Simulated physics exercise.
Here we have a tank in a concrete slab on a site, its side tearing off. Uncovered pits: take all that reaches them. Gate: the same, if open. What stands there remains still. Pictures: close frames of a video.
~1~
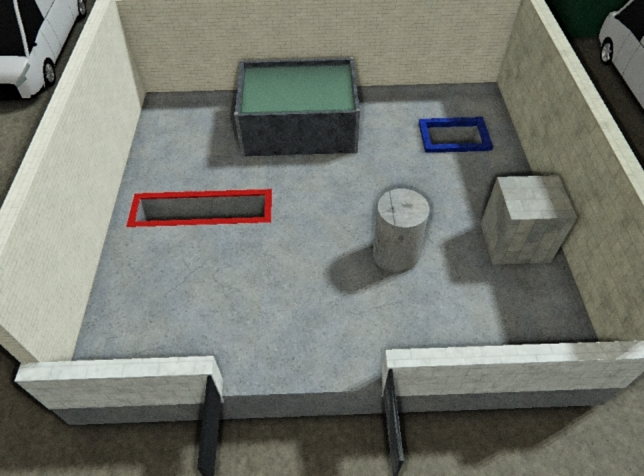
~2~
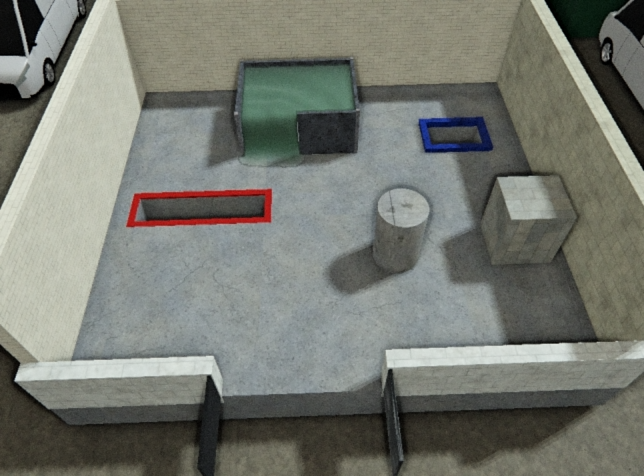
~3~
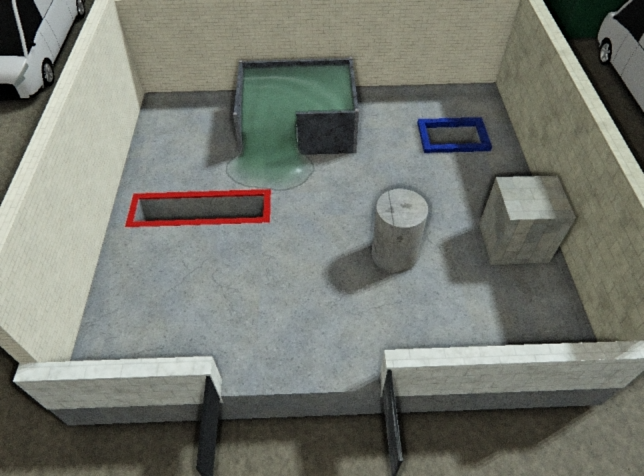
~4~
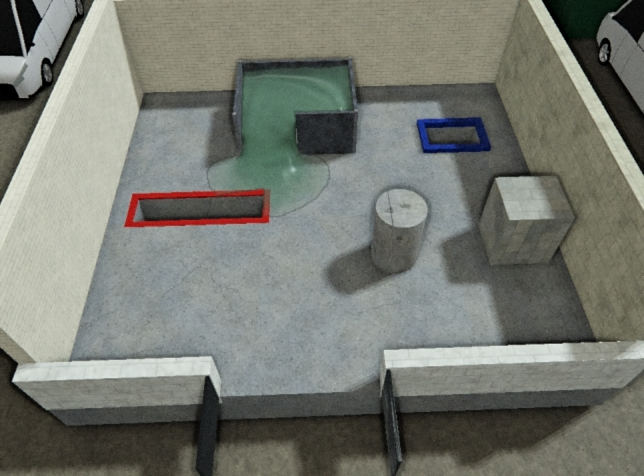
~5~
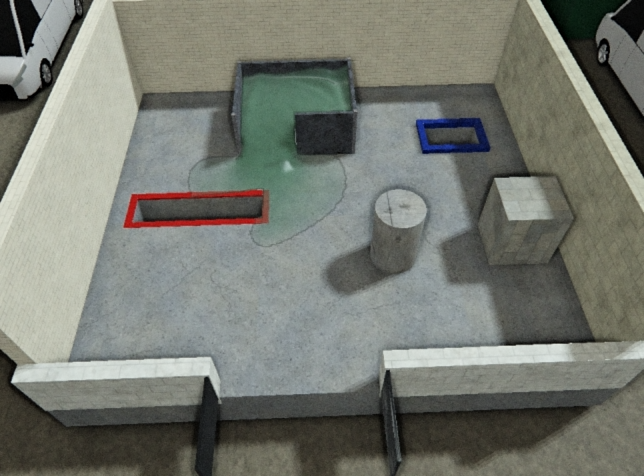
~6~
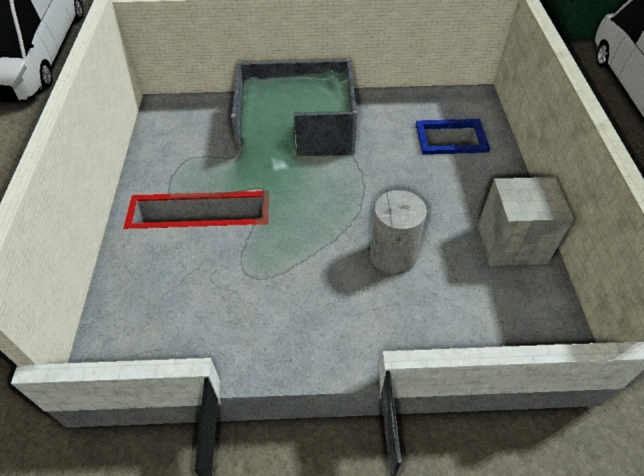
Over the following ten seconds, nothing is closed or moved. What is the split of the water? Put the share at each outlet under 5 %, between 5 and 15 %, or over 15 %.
Result: The gate passes fifteen per cent; the red pit passes fifteen per cent; the blue pit fails to reach five per cent.
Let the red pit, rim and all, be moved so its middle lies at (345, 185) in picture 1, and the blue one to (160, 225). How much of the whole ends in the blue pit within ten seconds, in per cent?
Blue: 8 %.
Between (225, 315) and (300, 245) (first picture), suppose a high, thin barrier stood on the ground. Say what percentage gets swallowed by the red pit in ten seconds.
The red pit takes 60 parts in a hundred.
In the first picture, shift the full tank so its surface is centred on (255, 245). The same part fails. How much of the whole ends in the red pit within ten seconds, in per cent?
Red: 30 %.
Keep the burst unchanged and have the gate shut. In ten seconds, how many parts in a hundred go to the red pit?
I'd put the red pit at 60 per cent after ten seconds.
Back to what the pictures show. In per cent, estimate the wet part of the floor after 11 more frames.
My best guess is some 30 %.
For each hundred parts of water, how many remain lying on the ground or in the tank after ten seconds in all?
Some 28 parts in a hundred have not run off.
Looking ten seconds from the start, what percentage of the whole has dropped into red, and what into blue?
Shares, in order: 54 % and 0 %.
A moment on, water covers 25 % of the floor; the gate 0 %, the red pit 17 %, the blue pit 0 %.
Next, water covers 30 % of the floor; the gate 4 %, the red pit 28 %, the blue pit 0 %.
Then, water covers 35 % of the floor; the gate 9 %, the red pit 38 %, the blue pit 0 %.
Later, water covers 40 % of the floor; the gate 15 %, the red pit 48 %, the blue pit 0 %.
In the end, water covers 45 % of the floor; the gate 19 %, the red pit 54 %, the blue pit 0 %.
